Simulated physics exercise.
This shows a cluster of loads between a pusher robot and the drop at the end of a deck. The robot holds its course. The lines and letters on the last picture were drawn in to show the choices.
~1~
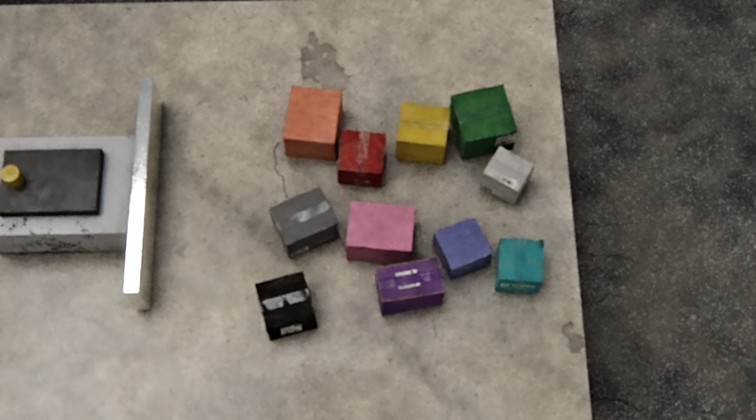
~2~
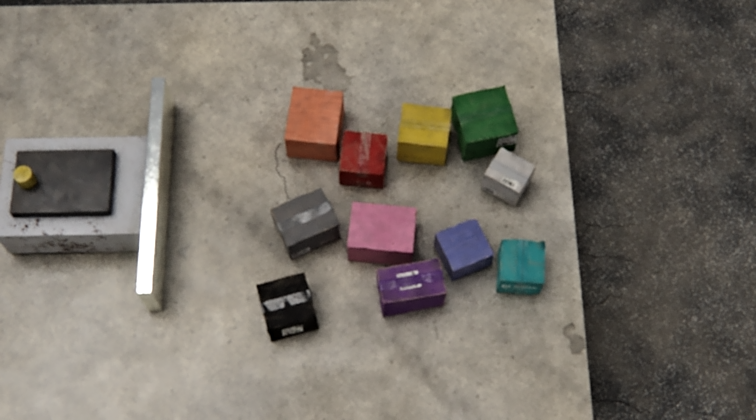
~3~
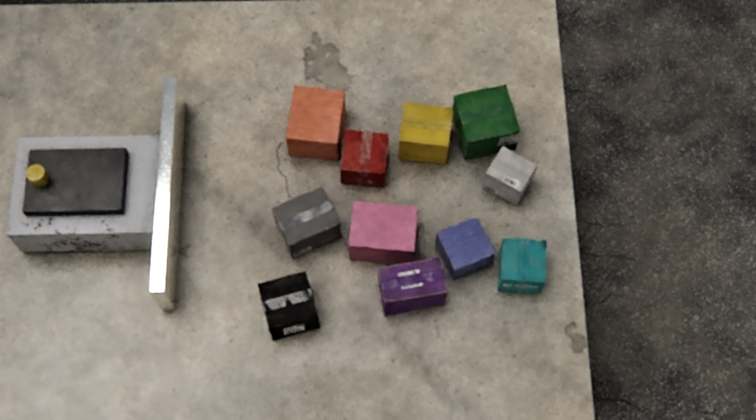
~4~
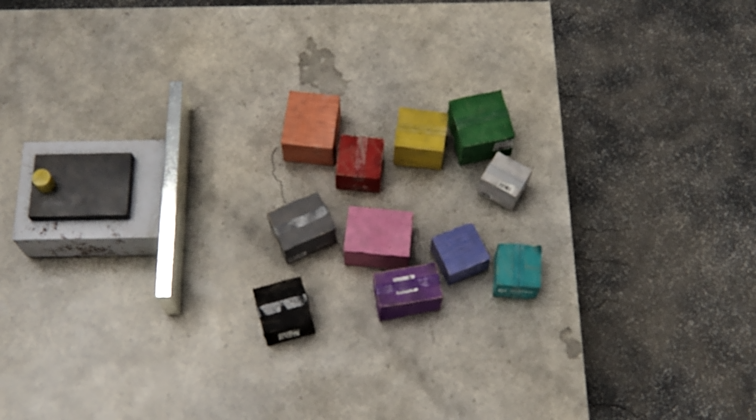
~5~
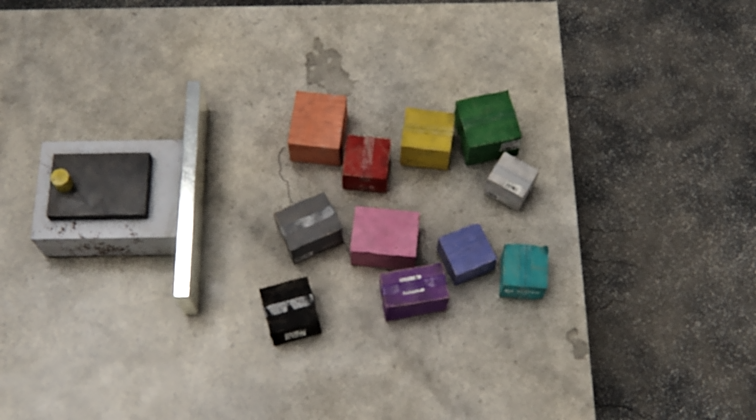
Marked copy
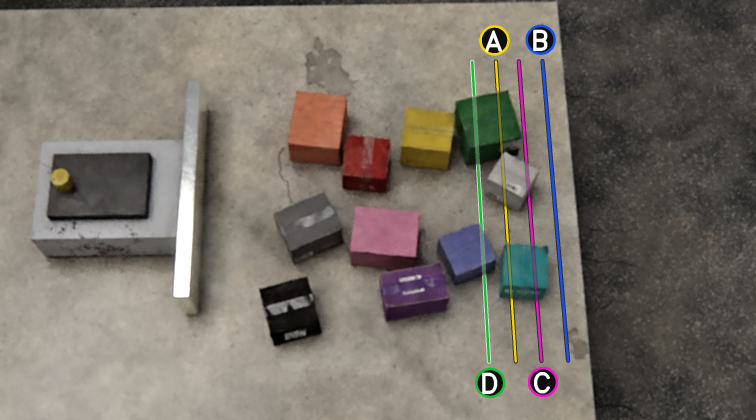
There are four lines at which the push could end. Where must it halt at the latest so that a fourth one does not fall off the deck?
D is the last line within the limit.
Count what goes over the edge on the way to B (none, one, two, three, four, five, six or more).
In all, six or more.
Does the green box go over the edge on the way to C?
By then, yes.
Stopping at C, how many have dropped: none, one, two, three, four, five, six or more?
Six or more.
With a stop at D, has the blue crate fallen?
Yes.
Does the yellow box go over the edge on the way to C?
Yes.
On the copy, A at (505, 203); B at (555, 202); C at (529, 202); D at (480, 203).
On D. First, robot (212, 184); black box (323, 319); orange crate (329, 127).
Then, robot (318, 182); turquoise parcel (598, 272); blue crate (549, 254).
Finally, robot (398, 181); green box over the edge; turquoise parcel over the edge; three fallen.
By contrast, A drops five; B drops ten; C drops six.
